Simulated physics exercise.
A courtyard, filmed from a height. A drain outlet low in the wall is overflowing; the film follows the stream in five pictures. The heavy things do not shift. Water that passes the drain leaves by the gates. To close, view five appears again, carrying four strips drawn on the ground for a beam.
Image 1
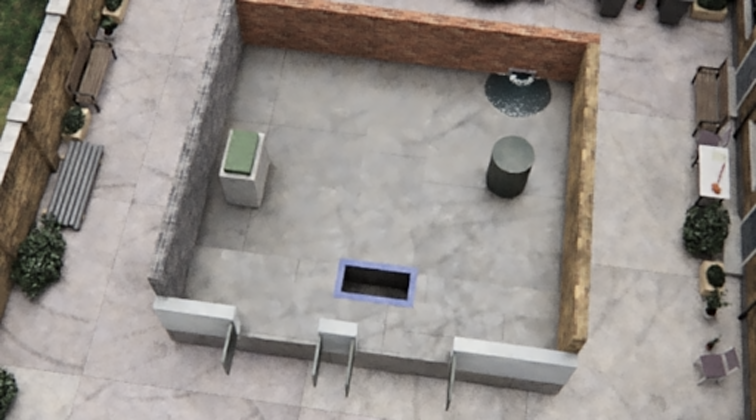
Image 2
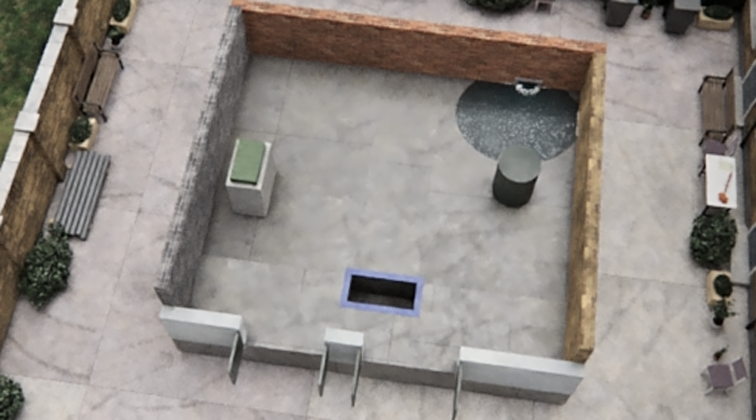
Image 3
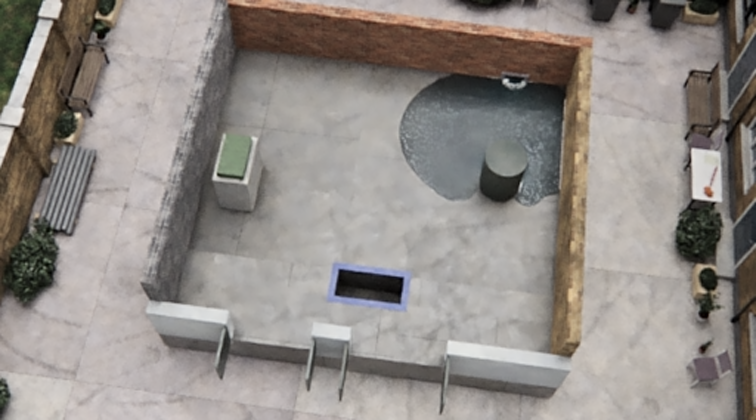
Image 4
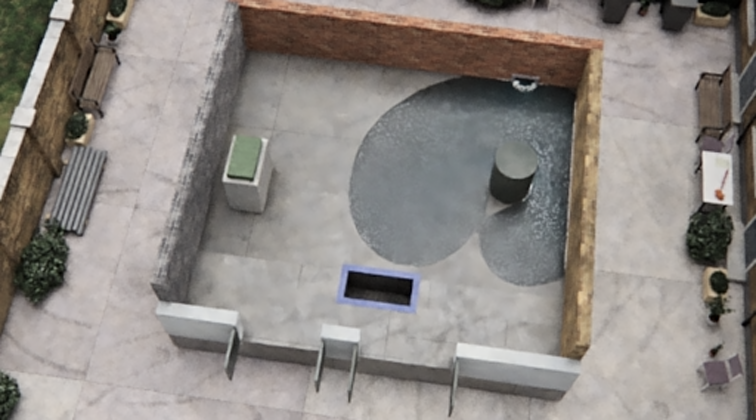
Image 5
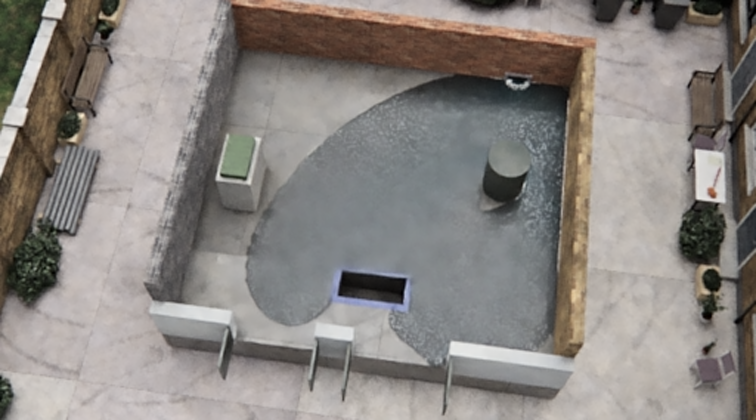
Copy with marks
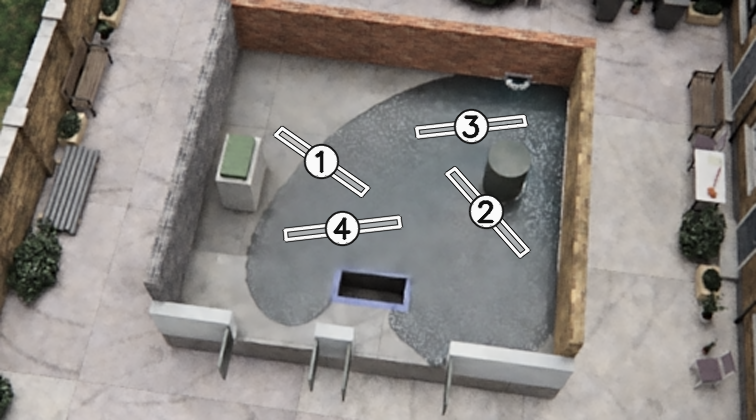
To begin with, seen from above, water pours from an outfall in the upper right corner of a walled yard, making a small puddle. The puddle spreads left and down, wrapping around a dark cylinder. It then covers more than half the floor and enters the blue-edged drain pit near the front gates.
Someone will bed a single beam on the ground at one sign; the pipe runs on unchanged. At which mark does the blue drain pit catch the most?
Take 1.
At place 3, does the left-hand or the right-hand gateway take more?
More leaves on the left.
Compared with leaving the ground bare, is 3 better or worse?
Place 3 is worse.
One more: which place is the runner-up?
It is 4.
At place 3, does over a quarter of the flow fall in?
No, it does not.
On the marked copy, 1 from (279, 131) to (364, 191); 2 from (451, 171) to (524, 253); 3 from (417, 132) to (524, 120); 4 from (285, 234) to (399, 221).
Choosing 1, about 38 % of the stream runs into the blue drain pit, about 61 % out by the gates.
Choosing 2, about 11 % of the stream runs into the blue drain pit, about 88 % out by the gates.
Choosing 3, about 10 % of the stream runs into the blue drain pit, about 90 % out by the gates.
Choosing 4, about 25 % of the stream runs into the blue drain pit, about 74 % out by the gates.
